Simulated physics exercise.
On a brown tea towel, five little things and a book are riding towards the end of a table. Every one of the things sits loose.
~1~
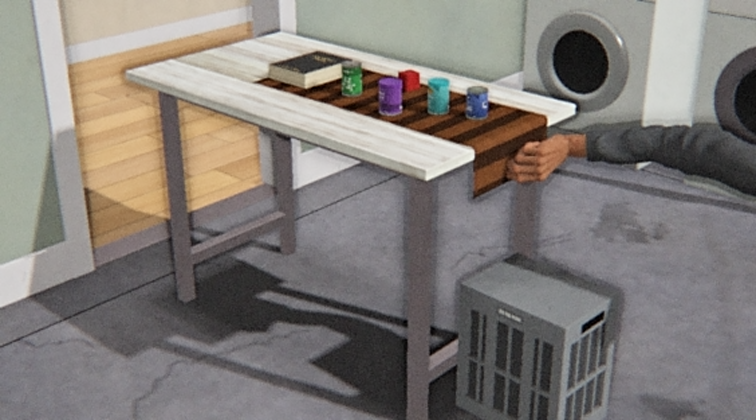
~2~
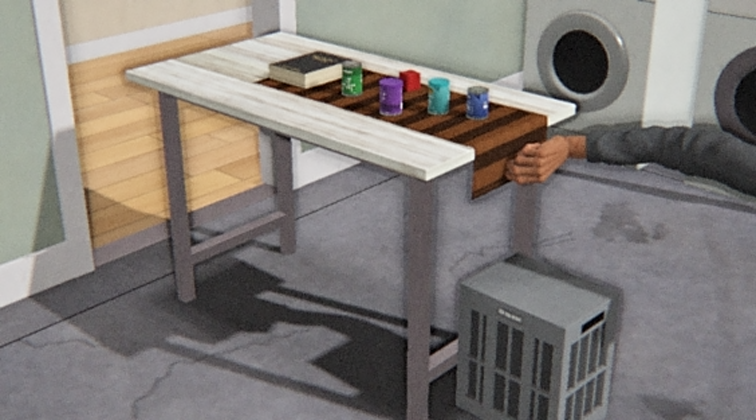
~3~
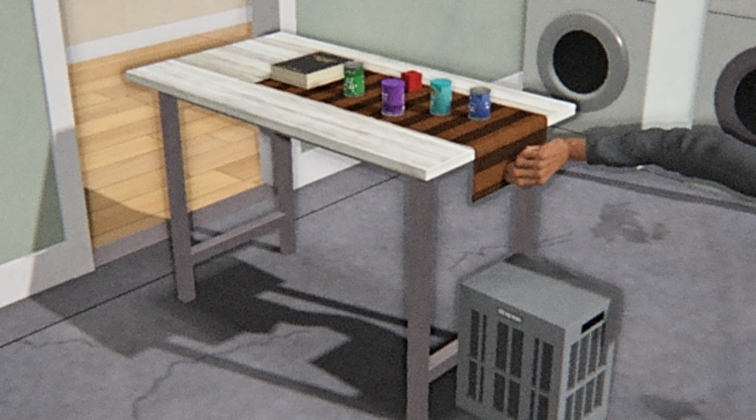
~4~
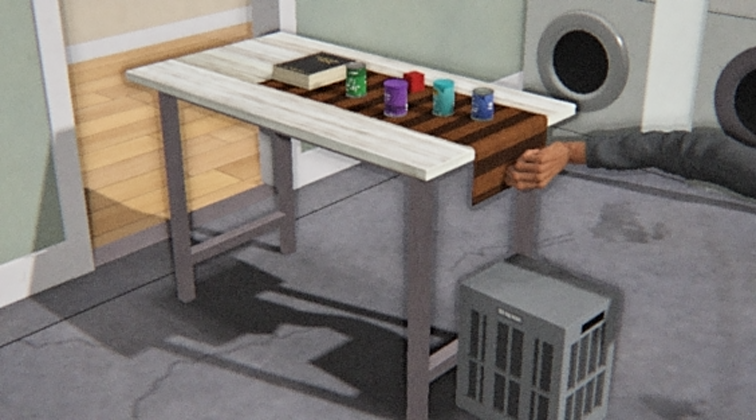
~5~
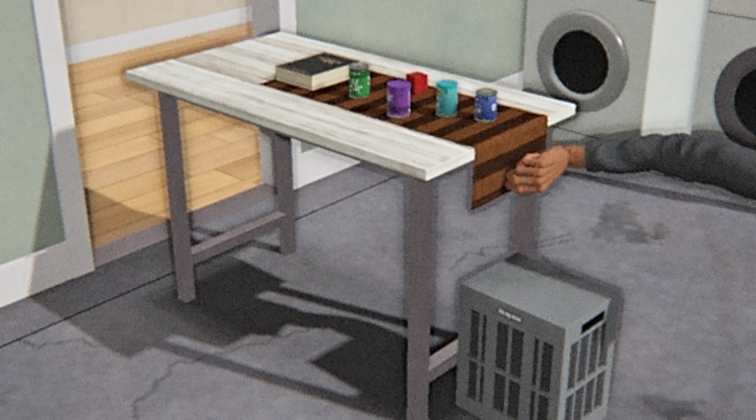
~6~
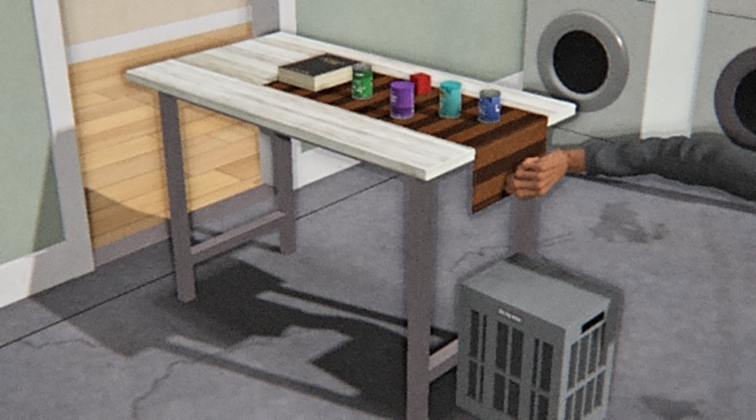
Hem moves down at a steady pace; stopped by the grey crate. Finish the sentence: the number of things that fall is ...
The number of things that fall is two.
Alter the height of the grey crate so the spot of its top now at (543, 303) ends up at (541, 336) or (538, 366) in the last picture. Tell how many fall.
Going over the edge would be 3 and 4.
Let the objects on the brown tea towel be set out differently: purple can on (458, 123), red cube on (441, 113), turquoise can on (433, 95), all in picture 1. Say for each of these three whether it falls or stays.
In the end the purple can gets dislodged, while the red cube gets dislodged and the turquoise can rides it out.
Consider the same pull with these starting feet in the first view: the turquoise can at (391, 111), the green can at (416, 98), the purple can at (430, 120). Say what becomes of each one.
Turquoise can - stays aboard, green can - stays aboard, purple can - leaves the top.
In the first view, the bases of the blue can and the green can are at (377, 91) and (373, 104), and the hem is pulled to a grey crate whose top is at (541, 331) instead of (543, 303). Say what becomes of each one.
Note: Blue can kept on top; green can kept on top.
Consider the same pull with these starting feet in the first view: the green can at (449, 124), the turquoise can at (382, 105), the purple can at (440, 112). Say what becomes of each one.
The green can is off the top, the turquoise can is still on top, the purple can is off the top.
A little later, hem near (508, 238); blue can gone.
Next, hem on the crate; blue can and turquoise can gone.
When it is over, hem on the crate; blue can and turquoise can gone. Over the edge go two.
